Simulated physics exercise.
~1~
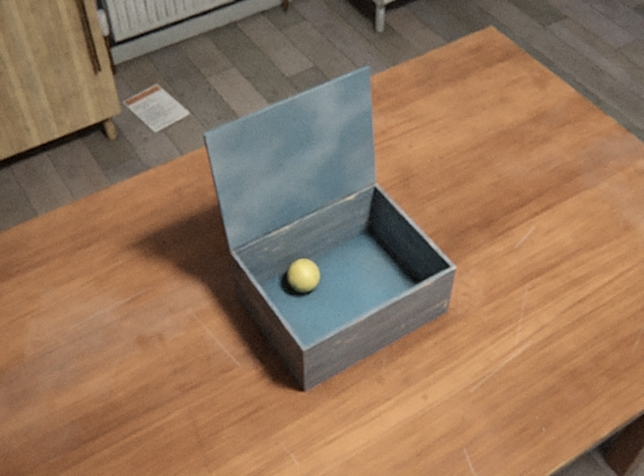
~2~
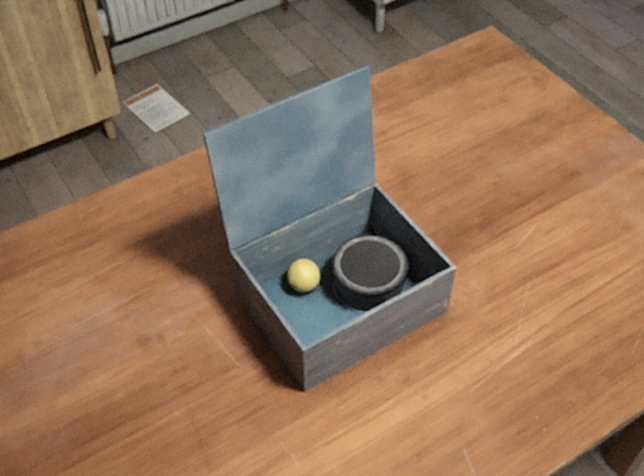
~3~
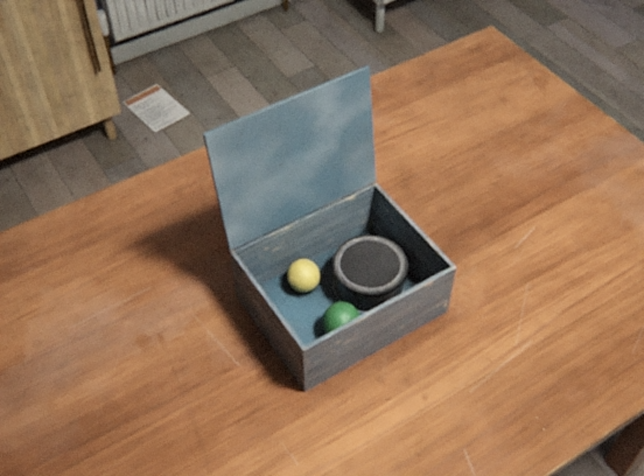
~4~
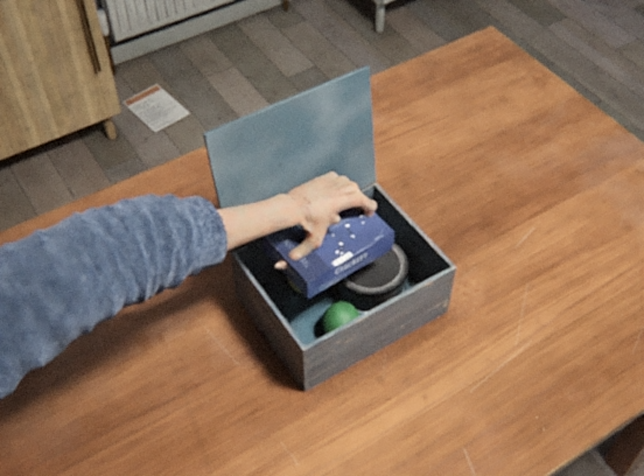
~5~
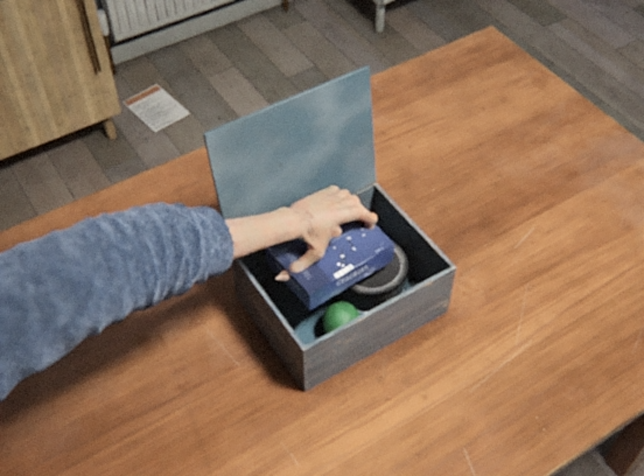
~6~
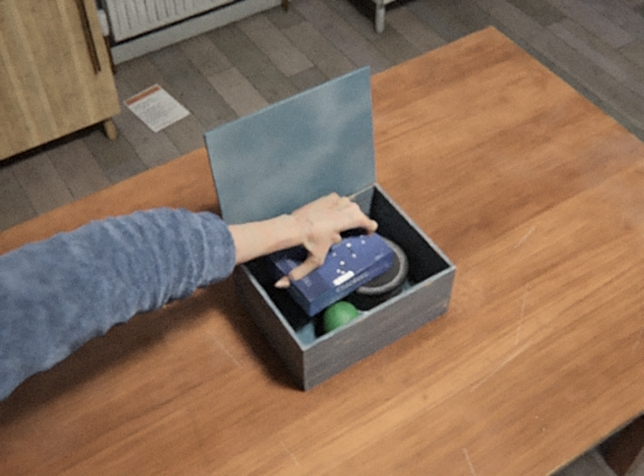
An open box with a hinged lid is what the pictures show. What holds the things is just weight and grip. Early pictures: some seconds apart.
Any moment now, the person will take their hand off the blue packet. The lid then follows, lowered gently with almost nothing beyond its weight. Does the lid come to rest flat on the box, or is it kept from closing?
The lid comes to rest flat.
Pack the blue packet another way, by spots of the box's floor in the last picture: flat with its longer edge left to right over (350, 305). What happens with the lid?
That way the lid ends up fully closed.
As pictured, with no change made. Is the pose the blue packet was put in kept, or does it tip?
Observation: It keeps the set orientation.
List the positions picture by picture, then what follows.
In the first frame, the last thing is not in view yet.
In the second frame, the last thing is not in view yet; yellow lemon (304, 276).
In the third frame, the last thing is not in view yet.
The fourth frame shows still above its spot; blue packet (328, 241); black tub (369, 274).
The fifth frame shows still above its spot; blue packet (330, 253).
The sixth frame shows in place under the hand; blue packet (330, 260).
Then, 1.20 s on from there, lid starting down.
Then, 1.80 s on from there, lid 46° above the rim.
Then, 2.30 s on from there, lid 7° above the rim.
In the end, lid shut; all 4 unmoved. At the end, from the last picture's camera, blue packet near (322, 262).
